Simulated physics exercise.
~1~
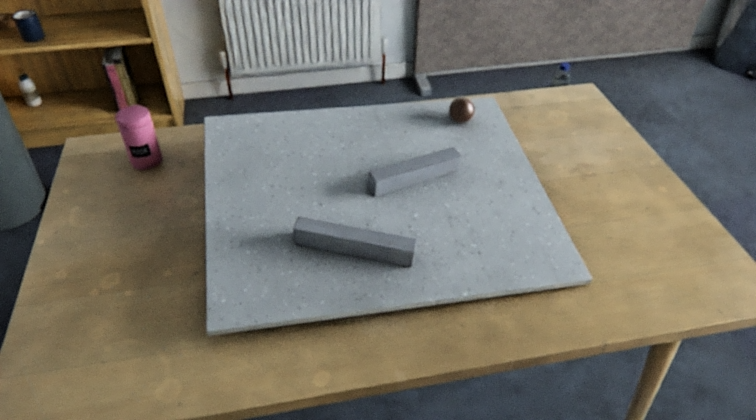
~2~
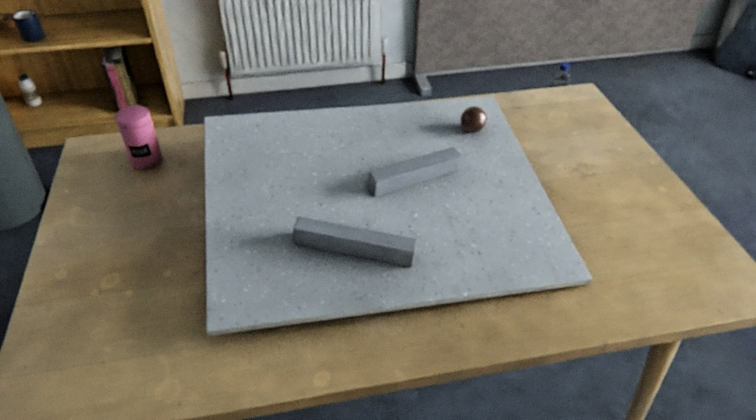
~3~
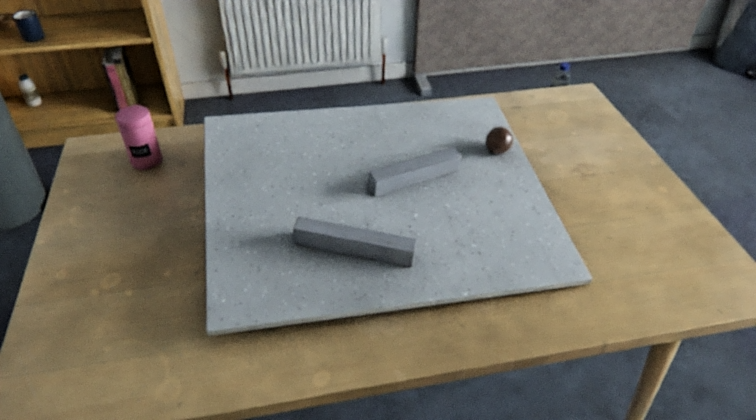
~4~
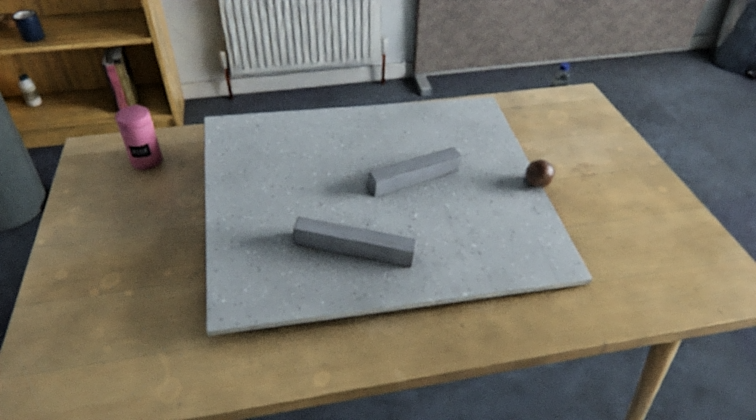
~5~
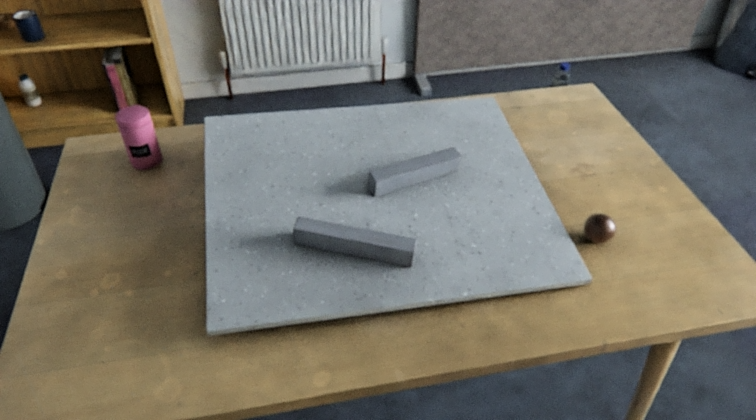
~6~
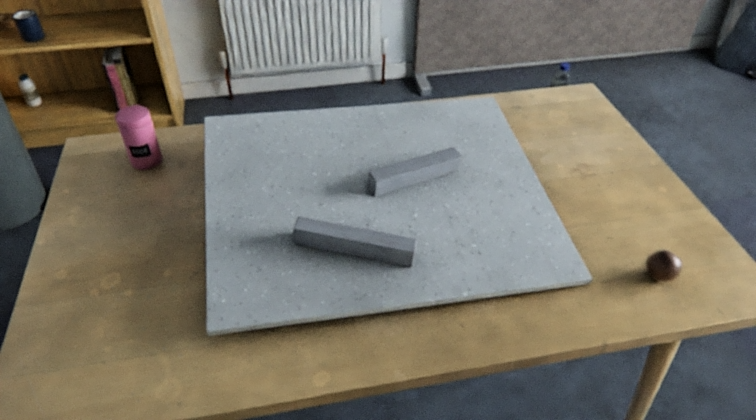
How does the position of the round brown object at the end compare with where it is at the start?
At the start it is on the grey board near the far edge, towards the right. At the end it is off the board, on the wooden table beyond the board's right edge and much closer to the viewer.
